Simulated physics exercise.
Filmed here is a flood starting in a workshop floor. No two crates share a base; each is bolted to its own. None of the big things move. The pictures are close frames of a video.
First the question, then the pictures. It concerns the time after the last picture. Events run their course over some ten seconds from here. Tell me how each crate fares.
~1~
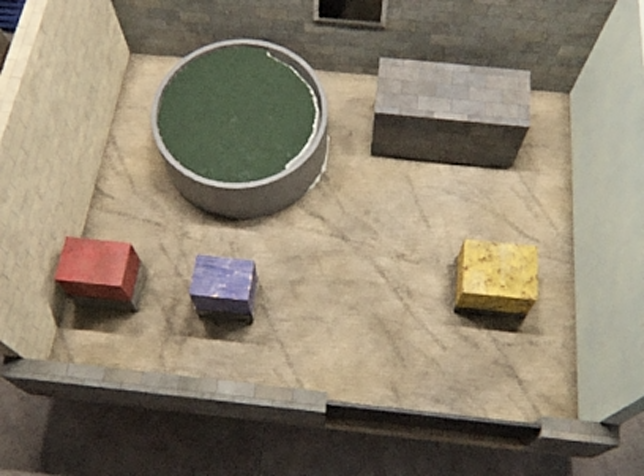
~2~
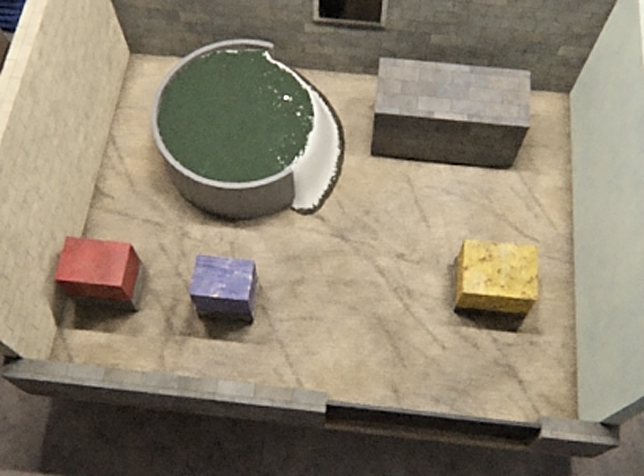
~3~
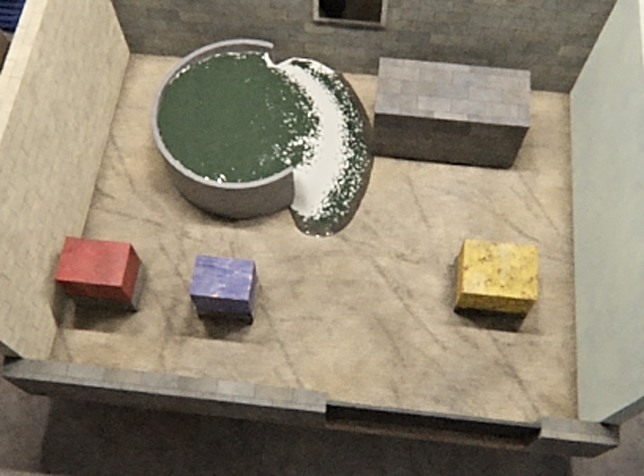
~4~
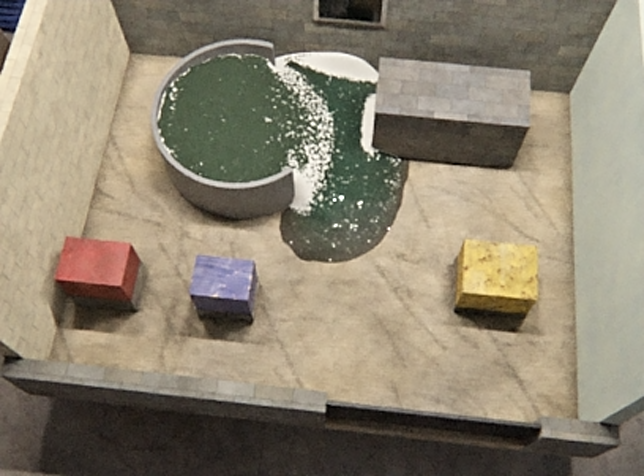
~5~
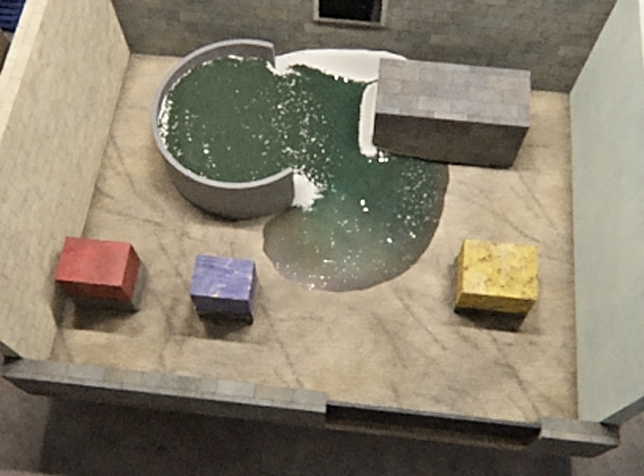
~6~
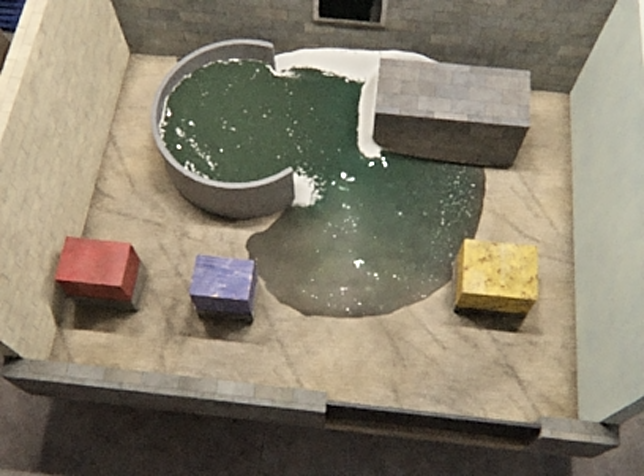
Result: The blue crate remains untouched by water, the yellow crate is touched by water, the red crate remains untouched by water.
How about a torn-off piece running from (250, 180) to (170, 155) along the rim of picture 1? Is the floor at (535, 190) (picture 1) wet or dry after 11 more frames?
That spot: Spared.
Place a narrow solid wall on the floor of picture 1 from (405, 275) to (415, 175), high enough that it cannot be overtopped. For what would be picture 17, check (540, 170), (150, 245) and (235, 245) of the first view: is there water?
First inundated, then unwetted, then unwetted.
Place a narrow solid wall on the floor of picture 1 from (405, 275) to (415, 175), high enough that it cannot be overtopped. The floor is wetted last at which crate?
My answer: The red one.
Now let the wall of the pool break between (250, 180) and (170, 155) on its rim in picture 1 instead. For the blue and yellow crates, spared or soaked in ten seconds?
Result - blue crate gets flooded, yellow crate gets flooded.
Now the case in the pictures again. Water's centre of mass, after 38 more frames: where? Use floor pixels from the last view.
Near (341, 239).
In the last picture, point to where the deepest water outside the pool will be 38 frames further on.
At about (60, 374).
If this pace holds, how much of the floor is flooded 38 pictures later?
I'd put it at roughly 100 per cent.
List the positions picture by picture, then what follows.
In the first frame, the round pool at (240, 113) is whole and still.
In the second frame, water pours out at (322, 124) and has run to (299, 208).
In the third frame, water pours out at (322, 127) and has run to (326, 230).
In the fourth frame, the front is at (337, 255), out from the gap at (322, 129).
In the fifth frame, the front is at (365, 283), out from the gap at (322, 130).
In the sixth frame, water pours out at (322, 130) and has run to (413, 296).
A moment on, water covers 50 % of the floor; the blue crate water round its plinth, the yellow crate water round its plinth, the red crate not reached.
Next, water covers 60 % of the floor; the blue crate water round its plinth, the yellow crate water round its plinth, the red crate not reached.
Then, water covers 80 % of the floor; the blue crate water round its plinth, the yellow crate water round its plinth, the red crate not reached.
Later, water covers 100 % of the floor; the blue crate water round its plinth, the yellow crate water round its plinth, the red crate water round its plinth.
In the end, water covers 100 % of the floor; the blue crate stayed above the water, the yellow crate was topped, the red crate stayed above the water.
